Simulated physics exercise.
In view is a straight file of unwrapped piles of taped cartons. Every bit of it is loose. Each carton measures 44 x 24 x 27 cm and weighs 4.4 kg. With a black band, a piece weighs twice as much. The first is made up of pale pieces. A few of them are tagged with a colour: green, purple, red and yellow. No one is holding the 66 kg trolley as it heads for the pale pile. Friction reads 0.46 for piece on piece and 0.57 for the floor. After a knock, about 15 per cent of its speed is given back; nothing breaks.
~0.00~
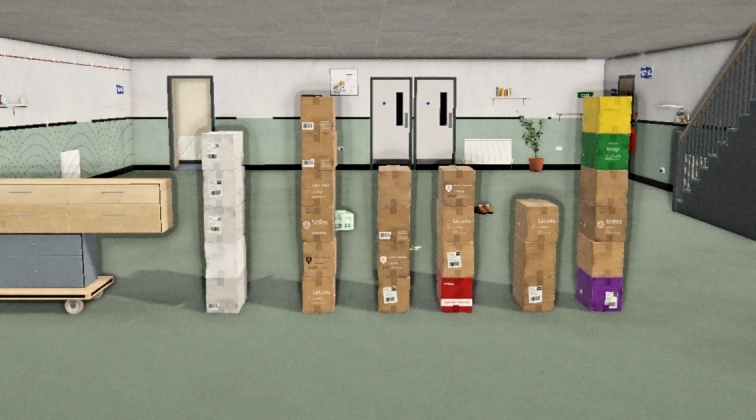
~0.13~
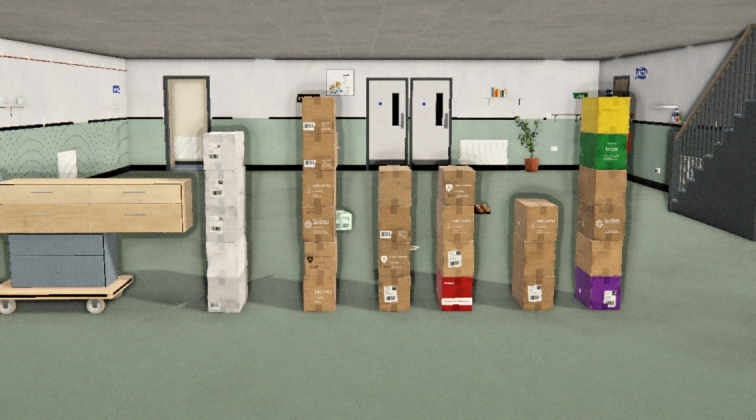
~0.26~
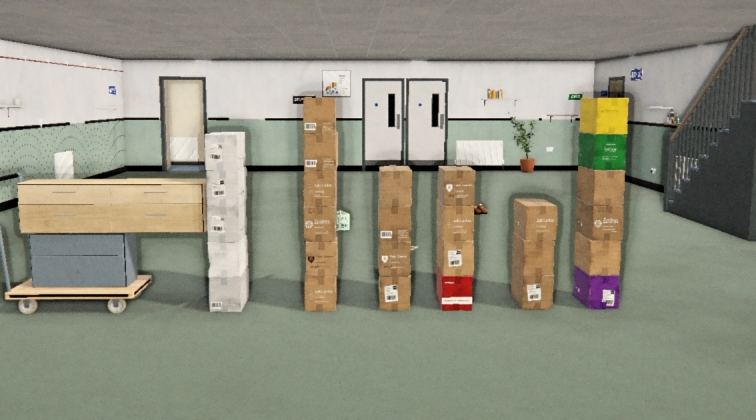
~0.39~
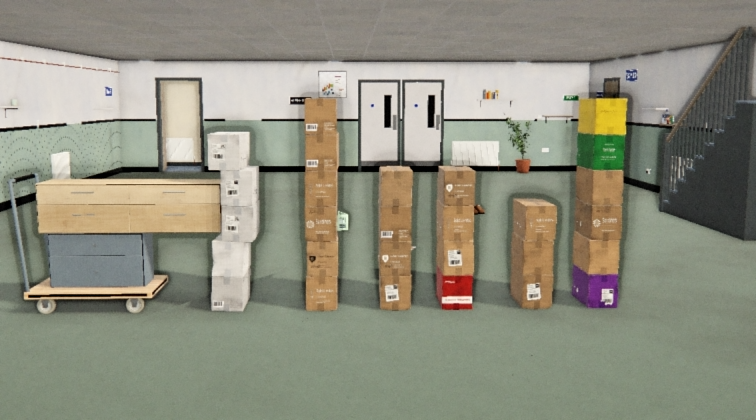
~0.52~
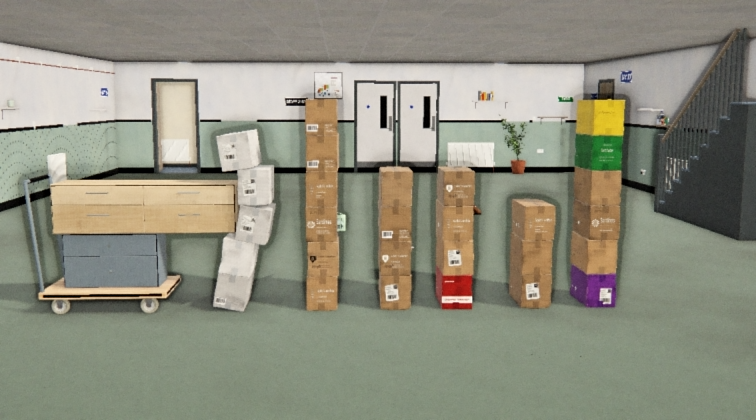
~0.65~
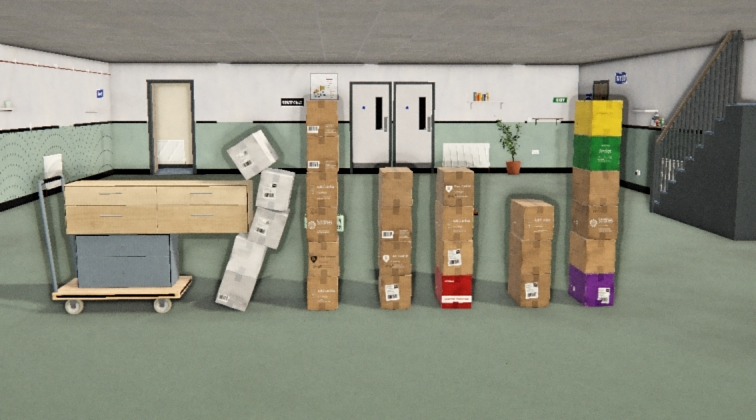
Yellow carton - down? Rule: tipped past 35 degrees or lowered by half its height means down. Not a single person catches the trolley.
Yes.
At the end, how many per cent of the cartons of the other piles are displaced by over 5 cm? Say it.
95 in a hundred.
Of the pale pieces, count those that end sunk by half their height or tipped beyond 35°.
Count: 5 pale pieces.
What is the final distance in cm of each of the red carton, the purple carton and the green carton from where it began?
From start to finish: Red 0, purple 20, green 120 centimetres.
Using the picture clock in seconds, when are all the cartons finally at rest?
Roughly 5.0 seconds.
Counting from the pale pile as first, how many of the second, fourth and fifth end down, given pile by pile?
By pile: Second 6, fourth 3, fifth 3.
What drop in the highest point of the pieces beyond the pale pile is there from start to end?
Something like 80 cm, give or take.
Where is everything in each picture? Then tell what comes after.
In the first picture (each place is the centre of the face we see best; the camera moves round a little), load (152, 198) 33 cm short; yellow carton (615, 115); green carton (613, 152); purple carton (607, 295); the others all in place.
The second picture shows load (174, 198) 18 cm short; yellow carton (614, 115).
The third picture shows load (195, 198) 35 mm short; yellow carton (613, 116).
The fourth picture shows load (213, 198) 9 cm in; yellow carton (611, 117).
The fifth picture shows load (227, 198) 19 cm in, top of the pale pile leaning 8°; yellow carton (609, 118); the others all in place.
The sixth picture shows load (240, 199) 28 cm in, top of the pale pile leaning 33°; yellow carton (607, 118); green carton (605, 154); purple carton (600, 290); the others all in place.
By 1.14 s, 3 of the pale pile down; none of the 23 other cartons down, 6 disturbed; yellow carton unmoved.
By 1.66 s, 5 of the pale pile down; 3 of the 23 other cartons down; yellow carton unmoved.
By 2.12 s, 5 of the pale pile down; 13 of the 23 other cartons down; yellow carton tilted 4°; green carton tilted 4°.
By 2.72 s, 5 of the pale pile down; 22 of the 23 other cartons down; yellow carton tilted 22°, 95 cm lower; green carton on its side.
When it is over (5.1 s), 5 of the pale pile down; 22 of the 23 other cartons down; yellow carton tilted 48°, 1.04 m lower; purple carton tilted 66°; red carton unmoved. In pixels of the last frame, middles, yellow carton near (609, 246), purple carton near (616, 280).
